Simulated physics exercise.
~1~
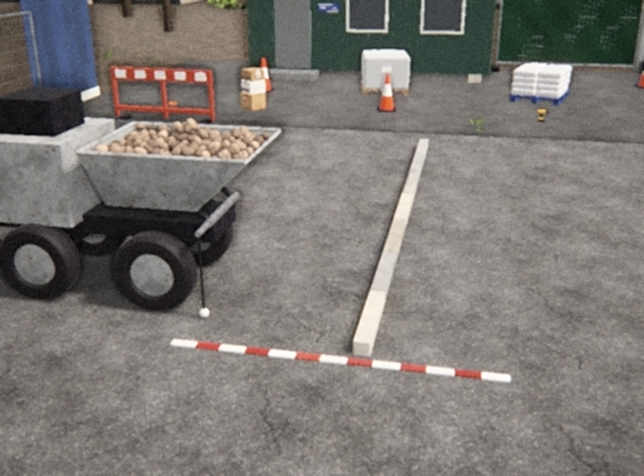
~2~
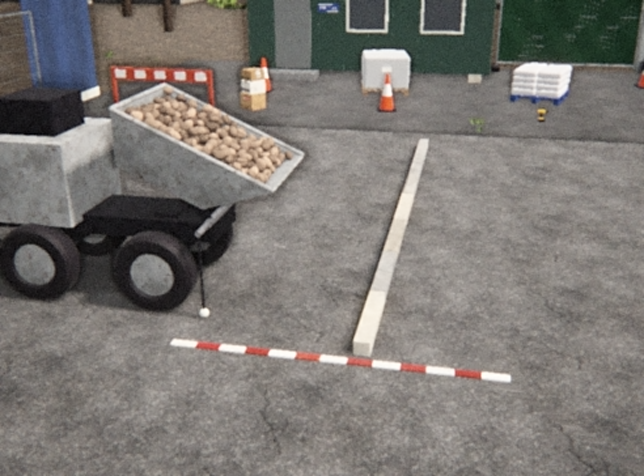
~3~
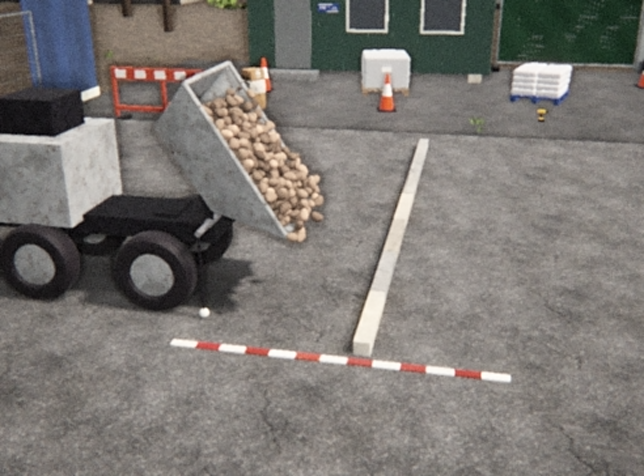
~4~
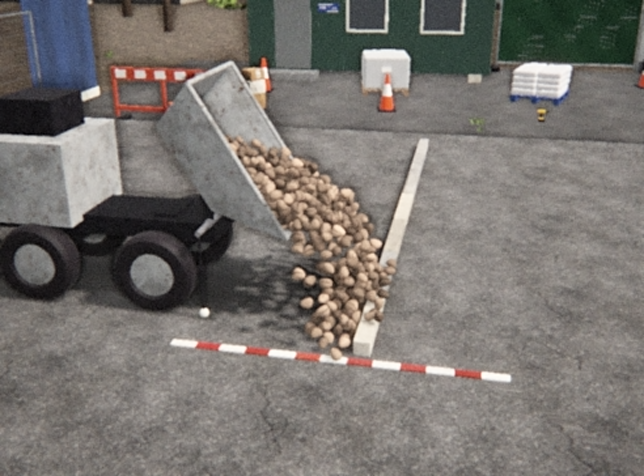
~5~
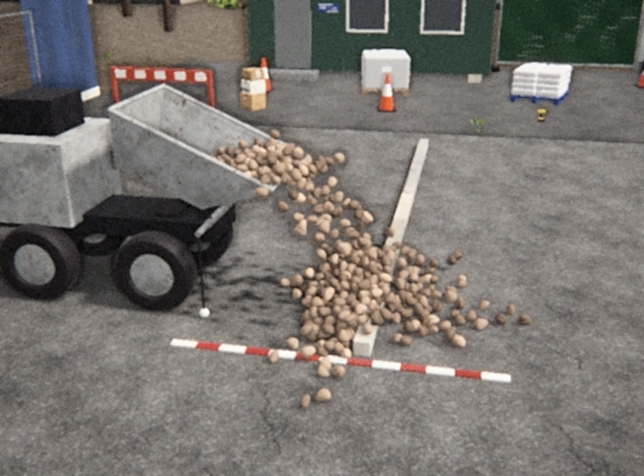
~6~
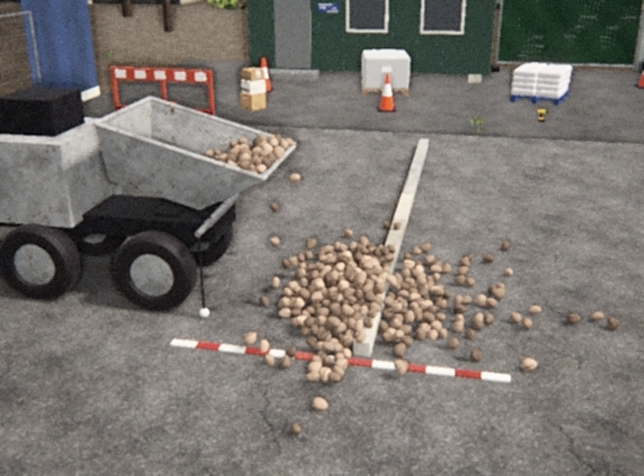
At first, a small dumper with a grey steel body full of brown stones stands at the left of a paved yard, facing a pale kerb and a red and white striped staff on the ground. The body tips steeply to the right, and the stones slide toward its lower edge. They pour out in a thick stream, piling up against the kerb. The body then swings partway back down while more stones spill and some roll past the kerb. It ends slightly tilted with some stones still inside, a broad heap straddling the kerb and strays scattered around.
